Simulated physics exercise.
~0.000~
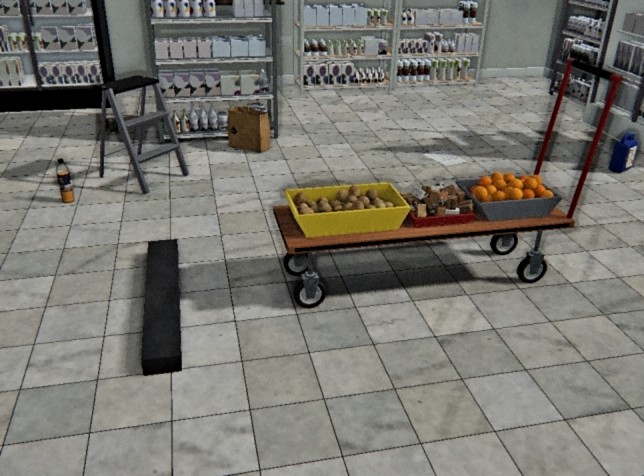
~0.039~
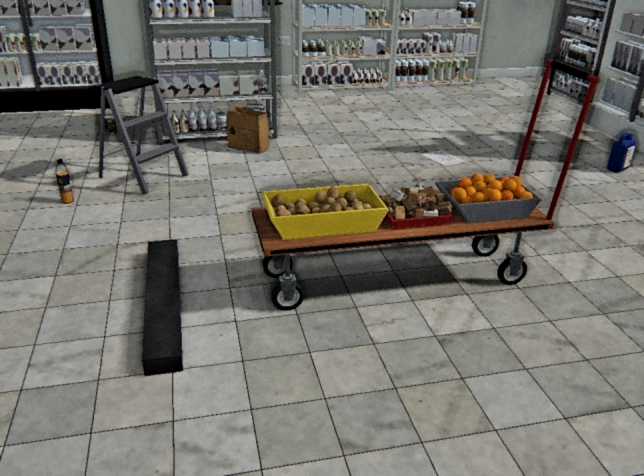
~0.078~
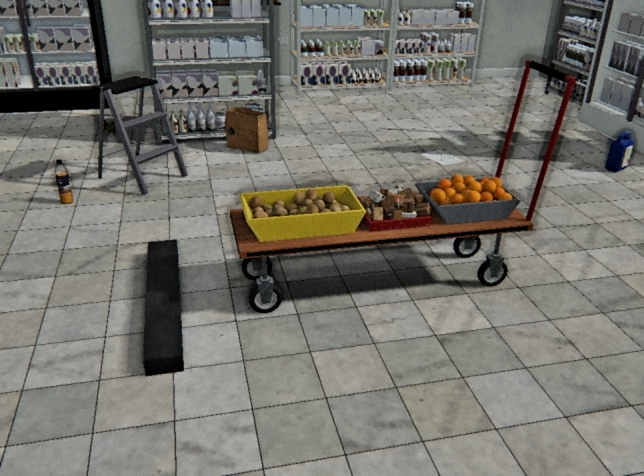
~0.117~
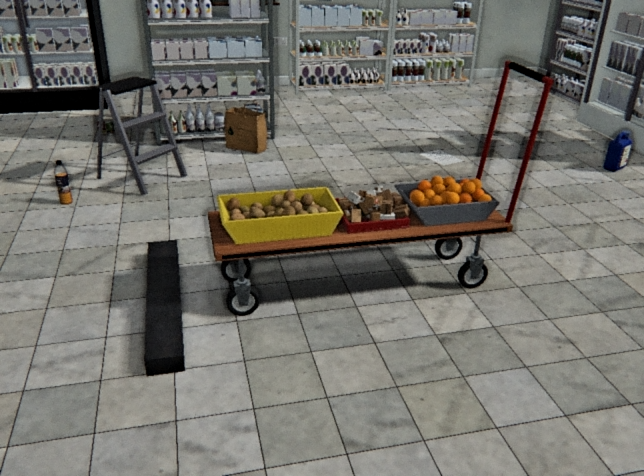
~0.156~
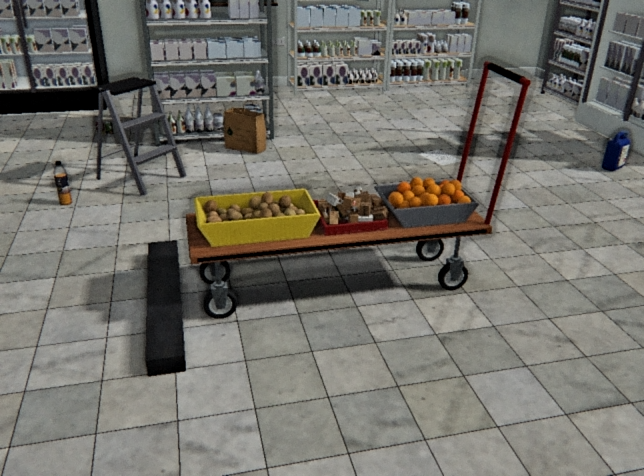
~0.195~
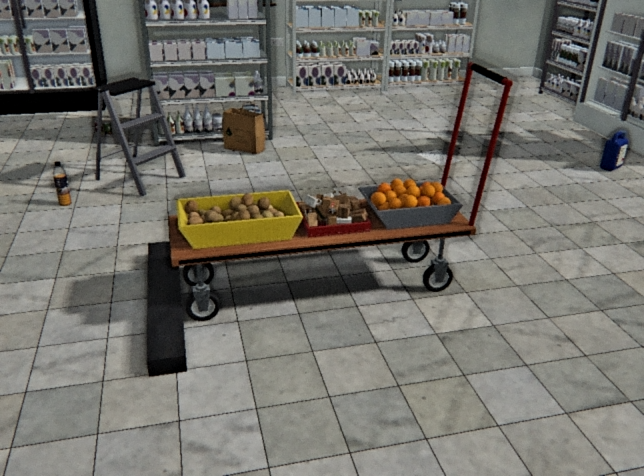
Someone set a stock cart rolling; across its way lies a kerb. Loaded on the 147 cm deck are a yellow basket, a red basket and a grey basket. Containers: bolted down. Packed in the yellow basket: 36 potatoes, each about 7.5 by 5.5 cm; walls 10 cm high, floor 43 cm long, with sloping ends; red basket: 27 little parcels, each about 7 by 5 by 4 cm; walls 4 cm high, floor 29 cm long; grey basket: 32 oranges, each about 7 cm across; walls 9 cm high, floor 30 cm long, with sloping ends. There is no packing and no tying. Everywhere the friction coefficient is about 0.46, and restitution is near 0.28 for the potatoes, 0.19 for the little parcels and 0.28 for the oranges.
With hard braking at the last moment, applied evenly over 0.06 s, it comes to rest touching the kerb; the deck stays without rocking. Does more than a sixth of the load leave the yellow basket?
No, less than a sixth does.
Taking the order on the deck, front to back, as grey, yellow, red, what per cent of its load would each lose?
Yellow basket 0 %, red basket 30 %, grey basket 40 %.
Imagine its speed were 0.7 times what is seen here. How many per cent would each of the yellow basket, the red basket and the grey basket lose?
Yellow basket 0, red basket 20, grey basket 20 per cent.
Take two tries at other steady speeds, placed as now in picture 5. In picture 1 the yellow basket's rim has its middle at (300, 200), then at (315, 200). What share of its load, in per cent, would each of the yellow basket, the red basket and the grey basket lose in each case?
Losses in order of the tries would be yellow basket 0 and 0 %, red basket 10 and 10 %, grey basket 10 and 20 %.
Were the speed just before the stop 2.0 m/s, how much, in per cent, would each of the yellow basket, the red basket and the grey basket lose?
Then the yellow basket sheds 0 per cent of its load, the red basket 40 per cent, and the grey basket 20 per cent.
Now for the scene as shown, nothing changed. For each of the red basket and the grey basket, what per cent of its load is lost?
Roughly: Red basket 30 %, grey basket 40 %.
After 0.26 s, the yellow basket has all 36, the red basket is down by 3 of 27 and the grey basket is down by 1 of 32.
After 0.38 s, the yellow basket has all 36, the red basket is down by 8 of 27 and the grey basket is down by 8 of 32.
After 0.61 s, the yellow basket is down by 1 of 36, the red basket is down by 8 of 27 and the grey basket is down by 13 of 32.
Final count (at 1.12 s), the yellow basket is down by 1 of 36, the red basket is down by 8 of 27 and the grey basket is down by 13 of 32. Asked share, 1 of 36, 3 per cent.
